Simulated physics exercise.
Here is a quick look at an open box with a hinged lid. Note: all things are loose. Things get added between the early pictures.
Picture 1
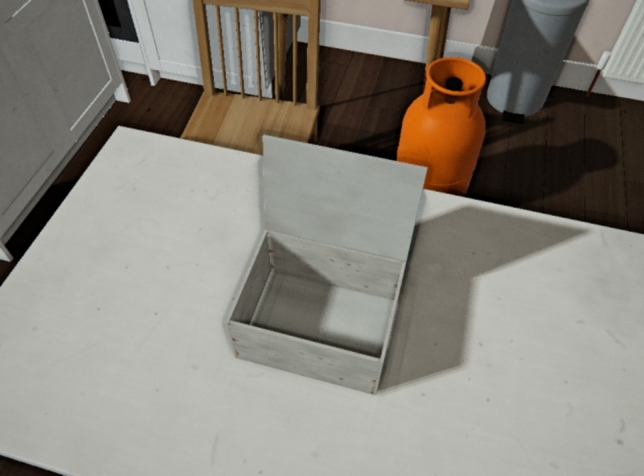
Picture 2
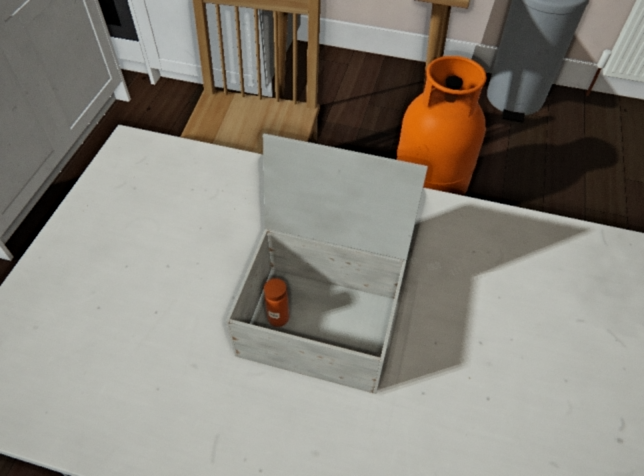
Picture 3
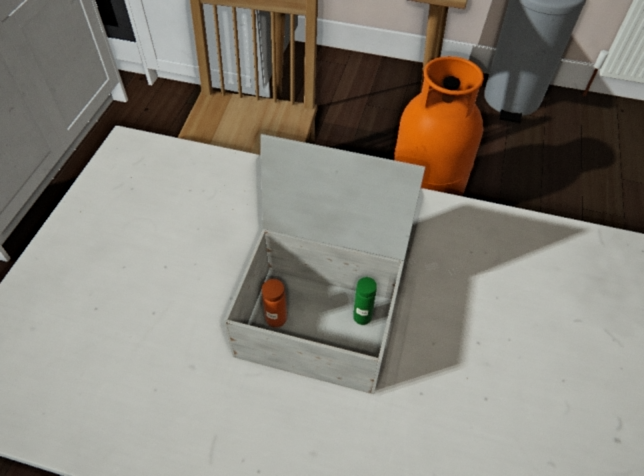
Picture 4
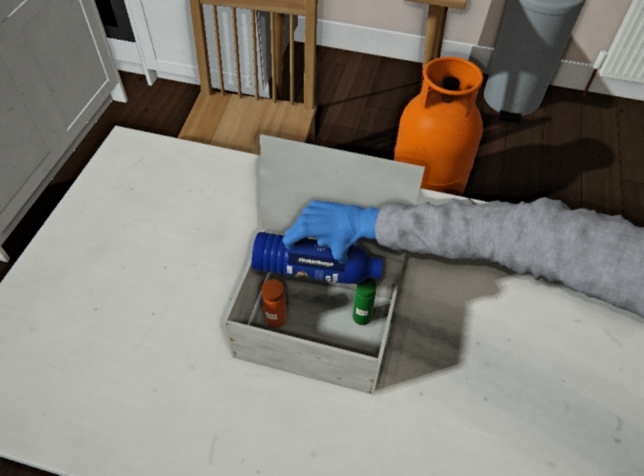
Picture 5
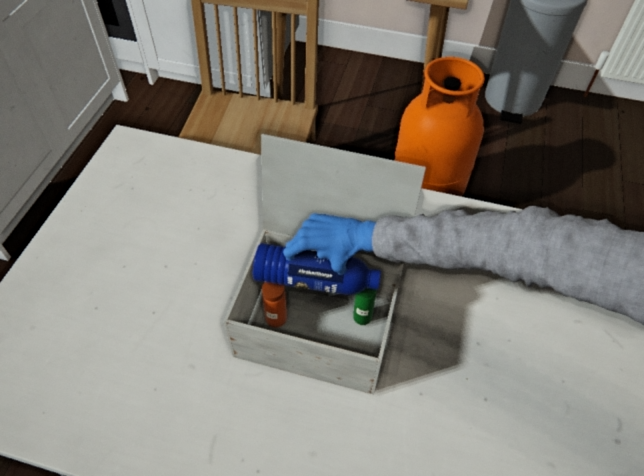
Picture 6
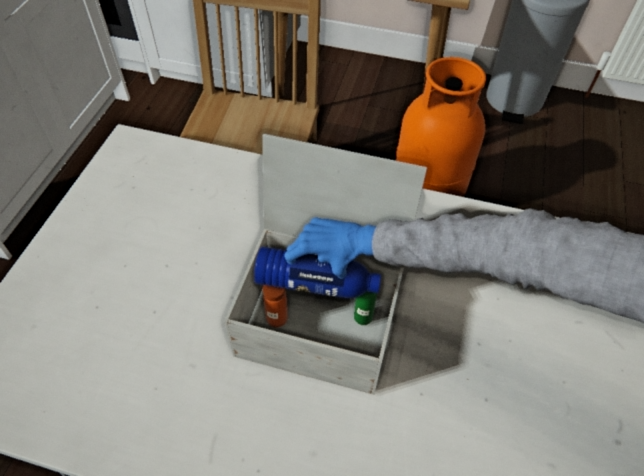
In an open box on a white table, orange and green shakers appear before a blue-gloved hand lowers a blue bottle in.
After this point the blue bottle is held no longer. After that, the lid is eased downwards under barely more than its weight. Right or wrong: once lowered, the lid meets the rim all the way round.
Right.
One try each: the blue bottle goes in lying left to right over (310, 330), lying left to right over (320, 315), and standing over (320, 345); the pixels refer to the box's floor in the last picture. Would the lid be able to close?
Going in order, the lid comes down all the way, then comes down all the way, then is left partly open.
Then, 0.80 s later than the last frame, lid starting down; blue bottle moved about its own width near (311, 325); orange shaker tilted by 3°.
Then, 1.30 s later than the last frame, lid 80° above the rim; blue bottle moved well along near (302, 336); orange shaker tilted by 51°.
Then, 1.70 s later than the last frame, lid 41° above the rim; blue bottle moved well along near (302, 336); orange shaker tilted by 51°.
Then, 2.00 s later than the last frame, lid shut; blue bottle moved well along near (302, 336); orange shaker tilted by 51°.
When it is over, lid shut; lying over in the box, orange shaker; moved from the start, blue bottle; green shaker as before. End places, in pixels of the last picture, blue bottle near (302, 336).
